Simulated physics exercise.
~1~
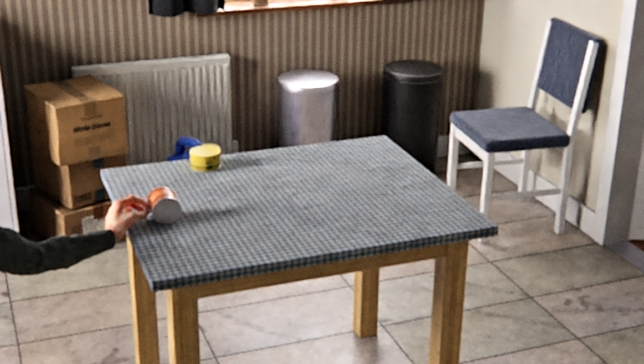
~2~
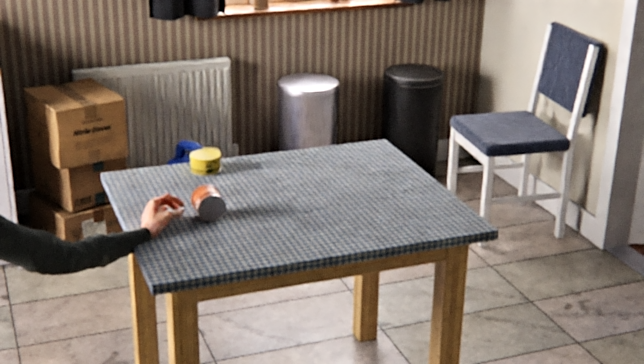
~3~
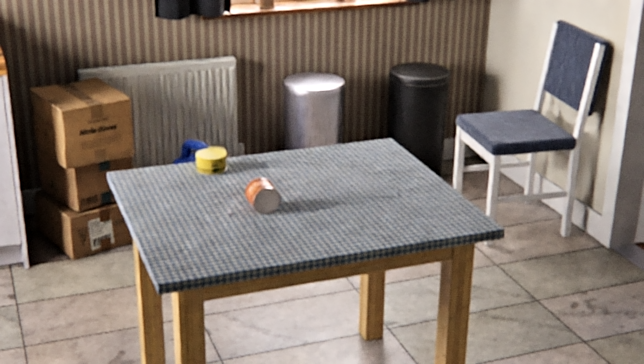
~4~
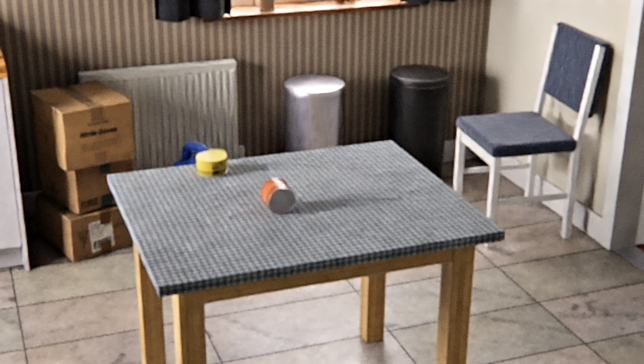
A hand at the left edge of a checked table sent an orange tin rolling to the right, then let go and drew back out of view, and the tin rolled on past a yellow tub and ended up still on the tabletop.
